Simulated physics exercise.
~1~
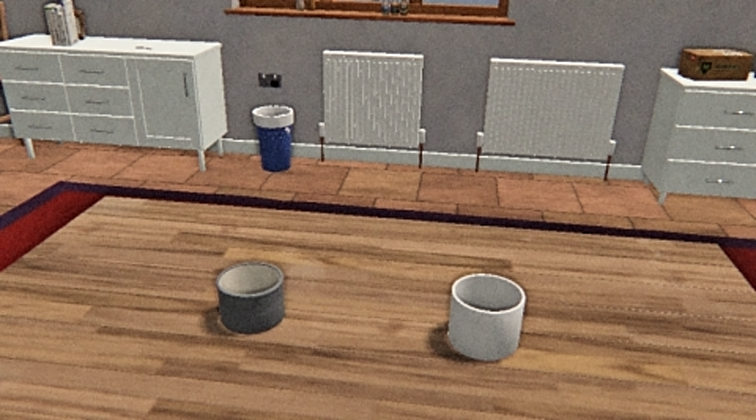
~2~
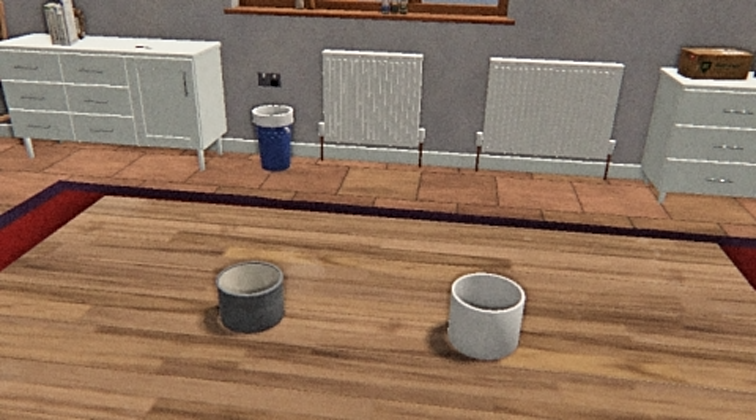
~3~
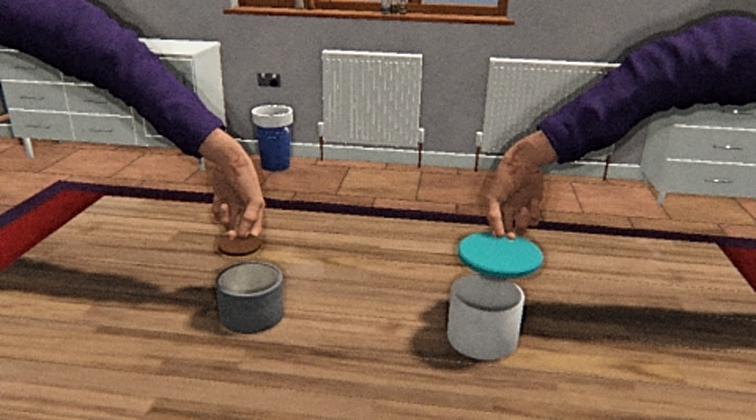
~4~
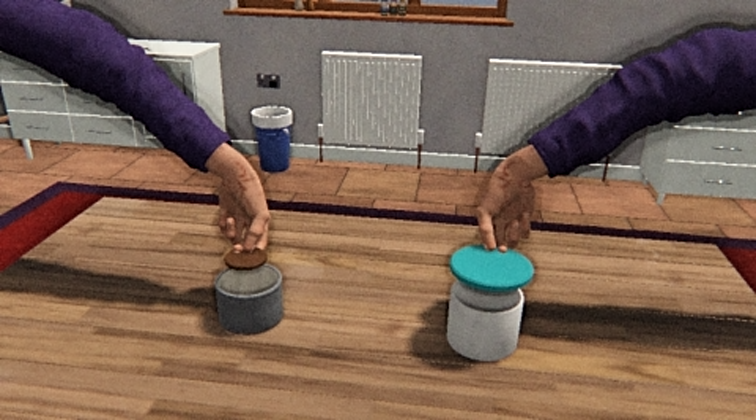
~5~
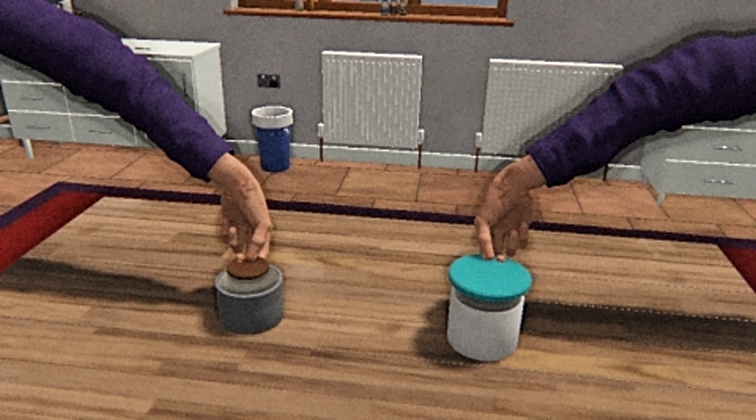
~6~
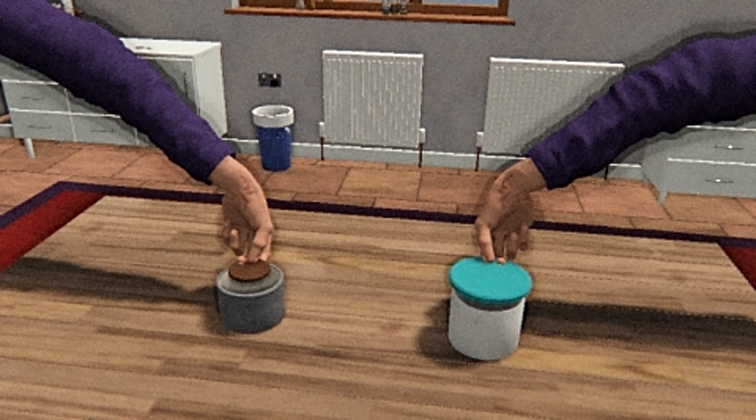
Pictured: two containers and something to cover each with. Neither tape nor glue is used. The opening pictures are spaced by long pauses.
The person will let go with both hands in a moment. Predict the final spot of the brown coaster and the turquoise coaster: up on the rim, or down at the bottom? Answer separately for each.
The brown coaster goes down to the bottom. The turquoise coaster stays up on the rim.
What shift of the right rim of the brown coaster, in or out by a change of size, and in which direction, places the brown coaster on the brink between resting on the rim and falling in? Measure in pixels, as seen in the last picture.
Roughly 8 pixels, rightward.
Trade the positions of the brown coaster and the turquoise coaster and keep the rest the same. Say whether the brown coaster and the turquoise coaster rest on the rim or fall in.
The brown coaster slides in, and the turquoise coaster is held up.
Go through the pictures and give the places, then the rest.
Right cup (485, 316), in the first frame.
Left pot (251, 297), in the second frame.
Still on the way; brown coaster (240, 245); right cup (485, 316), in the third frame.
Still on the way; turquoise coaster (491, 267); left pot (250, 298), in the fourth frame.
Still on the way; brown coaster (248, 268); right cup (485, 316), in the fifth frame.
In place, still held; brown coaster (249, 270); turquoise coaster (490, 279); left pot (252, 297), in the sixth frame.
Then, 0.16 s past the last view, brown coaster in the air near (252, 307); turquoise coaster travelled a little near (489, 289).
Then, 0.28 s past the last view, brown coaster in the air near (252, 308); turquoise coaster sitting on the rim near (489, 288).
Finally, the brown coaster slips past the rim, near (253, 311); the turquoise coaster works as a lid, near (489, 288).
